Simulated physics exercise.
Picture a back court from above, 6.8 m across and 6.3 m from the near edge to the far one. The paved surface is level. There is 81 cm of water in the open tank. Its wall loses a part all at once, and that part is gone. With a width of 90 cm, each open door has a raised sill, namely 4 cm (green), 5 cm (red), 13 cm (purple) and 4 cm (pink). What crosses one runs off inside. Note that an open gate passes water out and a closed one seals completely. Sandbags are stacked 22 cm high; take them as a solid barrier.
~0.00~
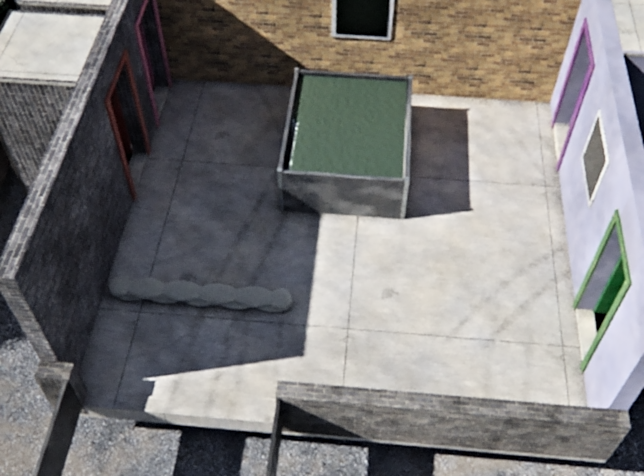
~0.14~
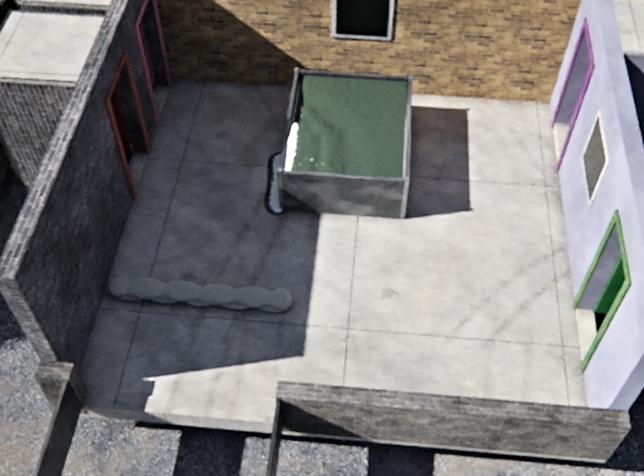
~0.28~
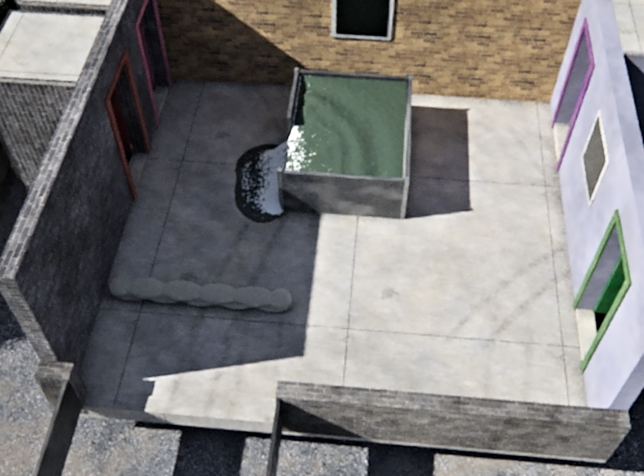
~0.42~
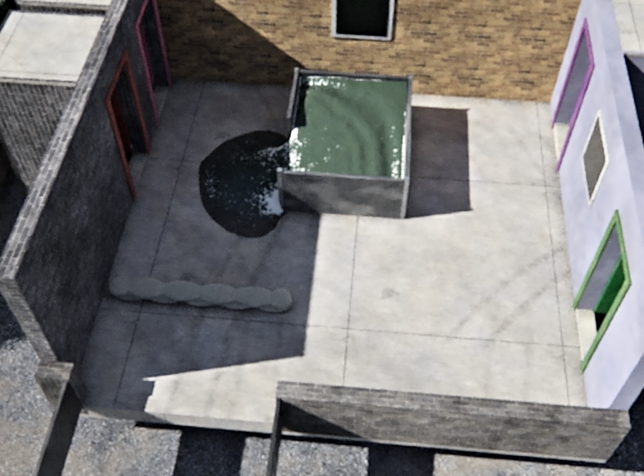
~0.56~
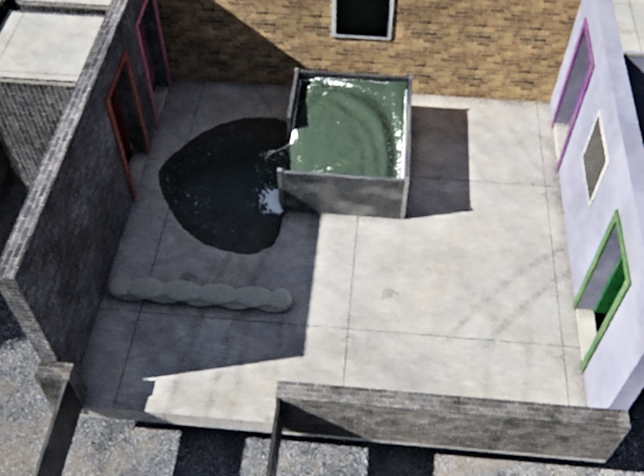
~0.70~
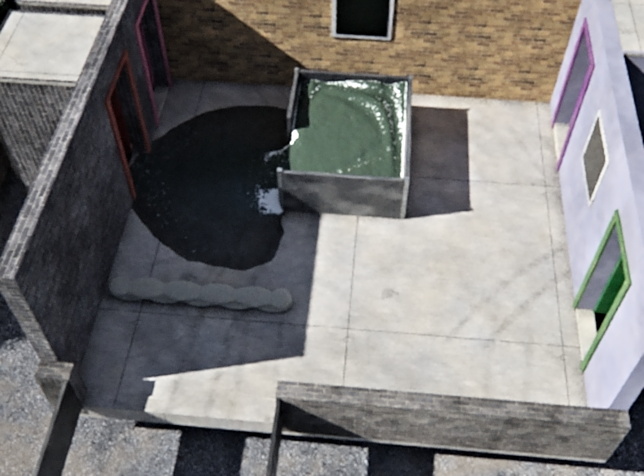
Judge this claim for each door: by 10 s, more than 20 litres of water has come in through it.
One by one: The green door holds the inflow within the limit, the red door lets the inflow top the limit, the purple door holds the inflow within the limit, the pink door lets the inflow top the limit.
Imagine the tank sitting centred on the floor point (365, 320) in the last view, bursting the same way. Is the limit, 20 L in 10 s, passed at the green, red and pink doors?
Well, green ends up inside the mark, red ends up inside the mark and pink ends up inside the mark.
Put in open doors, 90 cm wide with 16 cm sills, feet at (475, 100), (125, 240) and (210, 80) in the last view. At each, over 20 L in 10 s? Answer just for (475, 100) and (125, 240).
Well, the first is shy of the mark and the second is beyond the mark.
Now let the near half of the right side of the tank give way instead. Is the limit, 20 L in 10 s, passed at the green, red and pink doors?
Green beyond, red short, pink beyond.
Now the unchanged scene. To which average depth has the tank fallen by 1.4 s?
It averages close to 53 centimetres.
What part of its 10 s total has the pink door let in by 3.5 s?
Share by then: ~ 45 %.
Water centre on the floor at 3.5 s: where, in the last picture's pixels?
Near (270, 182).
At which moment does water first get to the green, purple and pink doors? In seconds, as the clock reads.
Doors: Green 6.5 s / purple 6.5 s / pink 0.9 s.
After 1.4 s water covers 25 % of the floor and is deepest (40 cm) near (133, 205); green door not reached, red door 17 cm at the sill, 134 L in, purple door not reached, pink door 14 cm at the sill, 10 L in.
After 2.2 s water covers 30 % of the floor and is deepest (41 cm) near (116, 259); green door not reached, red door 24 cm at the sill, 333 L in, purple door not reached, pink door 13 cm at the sill, 47 L in.
After 3.5 s water covers 40 % of the floor and is deepest (26 cm) near (143, 172); green door not reached, red door 24 cm at the sill, 549 L in, purple door not reached, pink door 15 cm at the sill, 106 L in.
After 6.0 s water covers 65 % of the floor and is deepest (18 cm) near (157, 282); green door not reached, red door 17 cm at the sill, 757 L in, purple door not reached, pink door 10 cm at the sill, 176 L in.
After 10.0 s water covers 75 % of the floor and is deepest (10 cm) near (119, 250); green door 5 cm at the sill, 3 L in, red door 10 cm at the sill, 879 L in, purple door 6 cm at the sill, 0 L in, pink door 8 cm at the sill, 230 L in.
